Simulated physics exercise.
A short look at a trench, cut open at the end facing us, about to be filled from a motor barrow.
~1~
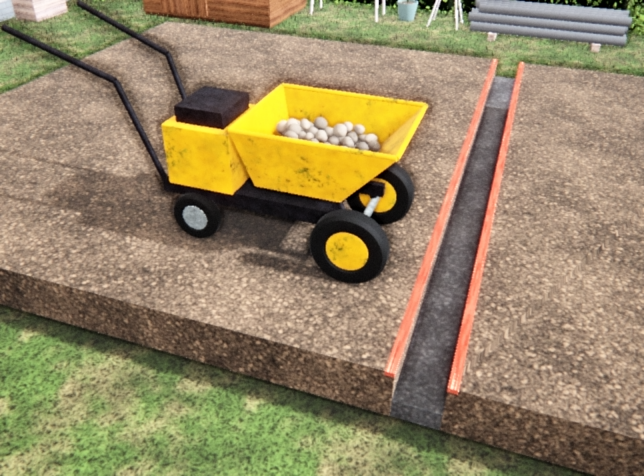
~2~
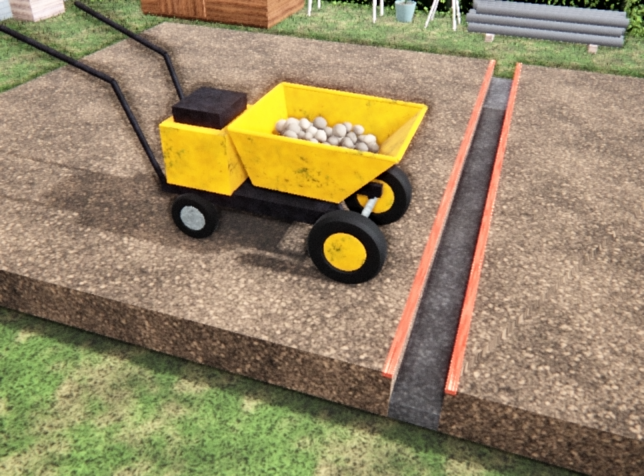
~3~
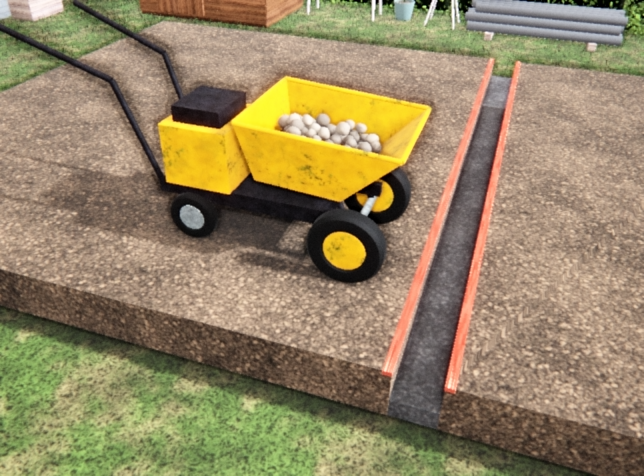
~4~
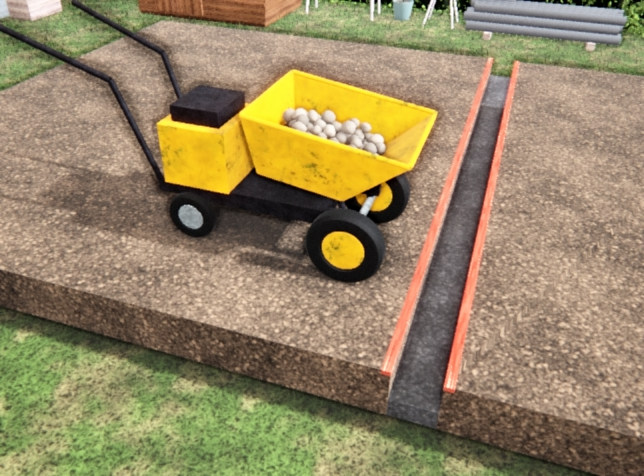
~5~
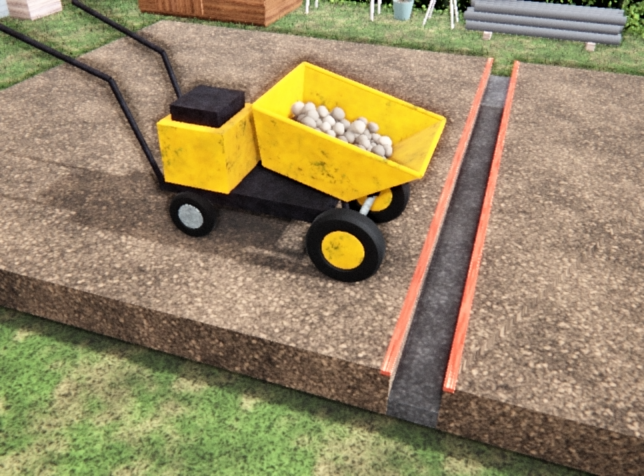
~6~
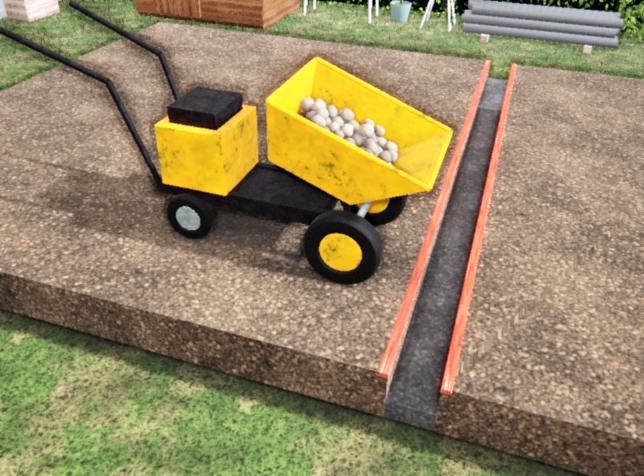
A yellow motor barrow loaded with pale, rounded pebbles stood beside a narrow trench edged with orange strips, and its skip slowly tilted forward to the right while the wheels stayed put.
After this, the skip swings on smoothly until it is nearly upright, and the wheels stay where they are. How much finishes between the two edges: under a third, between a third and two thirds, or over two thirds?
It catches under a third.
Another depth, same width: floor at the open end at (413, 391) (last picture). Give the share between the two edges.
Near 10 %.
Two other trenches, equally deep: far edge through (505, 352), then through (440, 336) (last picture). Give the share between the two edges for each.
In turn 90 and 0 in a hundred.
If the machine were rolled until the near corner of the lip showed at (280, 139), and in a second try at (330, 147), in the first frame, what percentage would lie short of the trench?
In turn 60 and 20 in a hundred.
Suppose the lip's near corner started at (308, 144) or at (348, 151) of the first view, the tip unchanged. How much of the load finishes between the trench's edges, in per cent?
Roughly 60 per cent, and 90 per cent.
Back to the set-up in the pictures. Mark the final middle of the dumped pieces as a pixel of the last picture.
At about (507, 274).
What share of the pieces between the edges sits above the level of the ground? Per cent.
About 15 per cent.
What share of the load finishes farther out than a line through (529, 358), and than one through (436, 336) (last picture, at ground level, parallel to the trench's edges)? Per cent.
In turn 30 and 90 in a hundred.
Just after the last frame, skip tipped steeply; every one in the skip.
A moment on, skip tipped right over; the larger part in the skip; just a few in or heaped over the trench; roughly a quarter beyond it.
Further on, skip tipped right over; about a tenth in the skip; about a tenth in or heaped over the trench; the larger part beyond it.
When it is over, skip tipped right over; just a few in the skip; about a tenth in or heaped over the trench; the larger part beyond it.
